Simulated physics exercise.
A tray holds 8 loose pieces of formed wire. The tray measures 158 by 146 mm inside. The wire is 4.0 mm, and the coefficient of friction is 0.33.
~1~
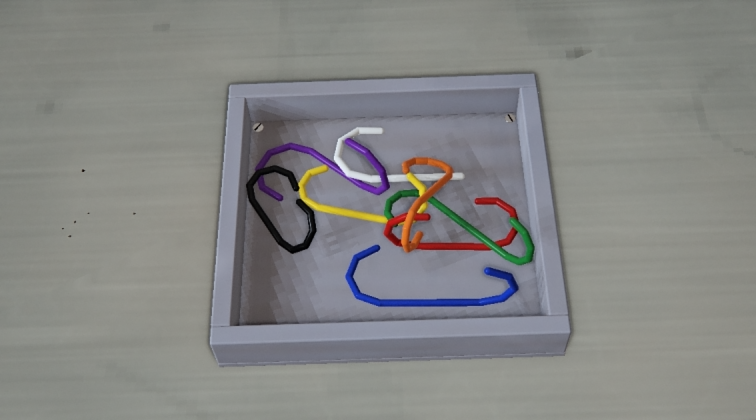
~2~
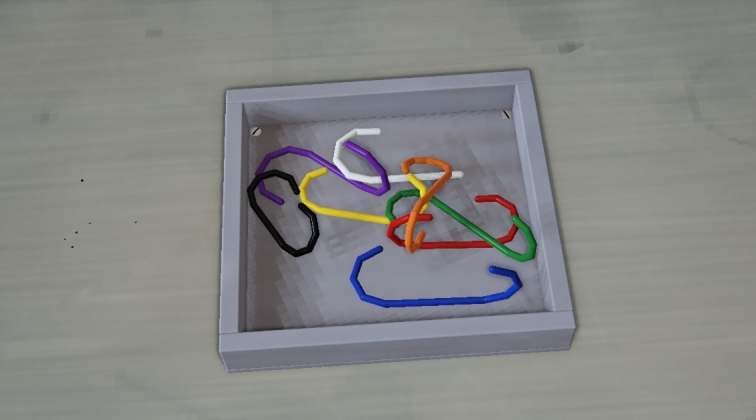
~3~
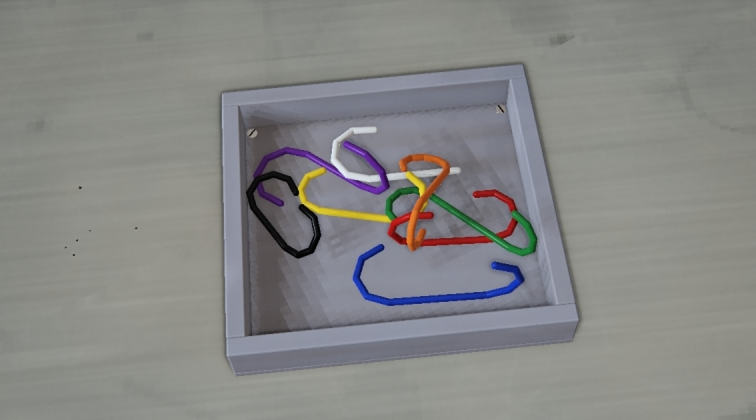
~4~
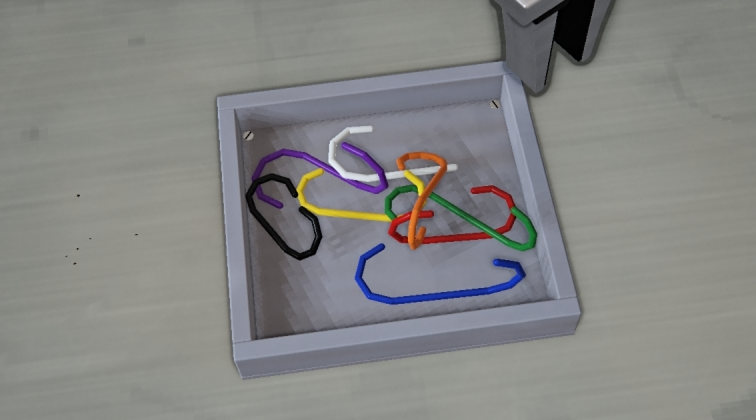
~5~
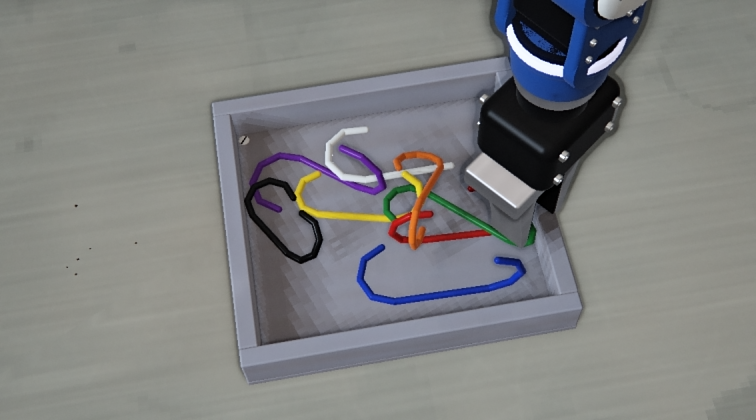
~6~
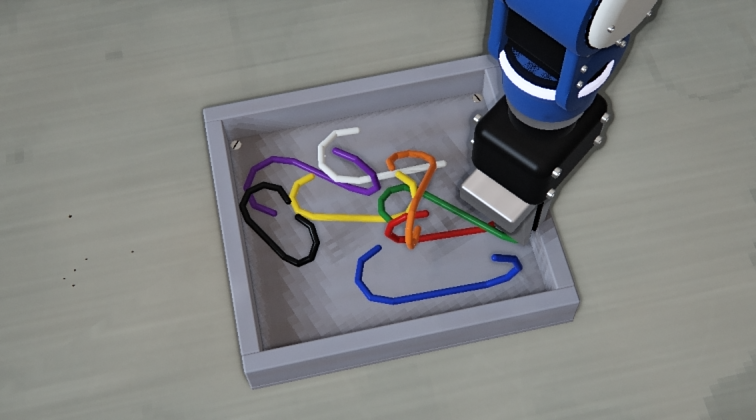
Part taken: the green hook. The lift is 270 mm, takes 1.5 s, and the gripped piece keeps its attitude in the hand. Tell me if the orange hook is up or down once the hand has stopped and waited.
Tags along.
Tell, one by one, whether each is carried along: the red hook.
I'd say the red hook rides along.
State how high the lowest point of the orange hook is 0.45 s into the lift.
Height: Approx. 30 mm.
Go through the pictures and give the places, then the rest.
In the first picture, fingers out of view, 207 mm above the grip; orange hook from (406, 171) to (420, 235), passing over and under red hook, over white hook; green hook from (513, 221) to (395, 224), passing over red hook, under yellow hook, under purple hook.
In the second picture, fingers out of view, 207 mm above the grip; green hook from (515, 219) to (397, 224), passing over red hook, under yellow hook, under purple hook; blue hook from (492, 270) to (380, 249).
In the third picture, fingers out of view, 193 mm above the grip; white hook from (375, 130) to (458, 170), passing over and under purple hook, under orange hook; black hook from (302, 208) to (296, 193), passing over purple hook.
In the fourth picture, fingers (551, 45) 103 mm above the grip; purple hook from (345, 146) to (280, 206), passing under black hook, over green hook, over and under white hook; red hook from (430, 214) to (474, 191), passing under green hook, over and under orange hook.
In the fifth picture, fingers (528, 206) 13 mm above the grip; yellow hook from (318, 174) to (405, 174), passing over green hook; orange hook from (399, 168) to (422, 230), passing over and under red hook, over white hook.
In the sixth picture, fingers (521, 215) closed on the green hook; orange hook from (392, 168) to (418, 229).
Then, 0.45 s into the lift, lowest point more than 20 mm over the tray floor, green hook 57 mm, orange hook 30 mm.
Then, 0.83 s into the lift, lowest point more than 20 mm over the tray floor, green hook 158 mm, orange hook 90 mm, red hook 25 mm.
Then, 1.50 s into the lift, lowest point more than 20 mm over the tray floor, green hook 272 mm, orange hook 204 mm, red hook 135 mm.
Finally, hanging green hook 272 mm, orange hook 204 mm, red hook 135 mm; the other 5 are down.
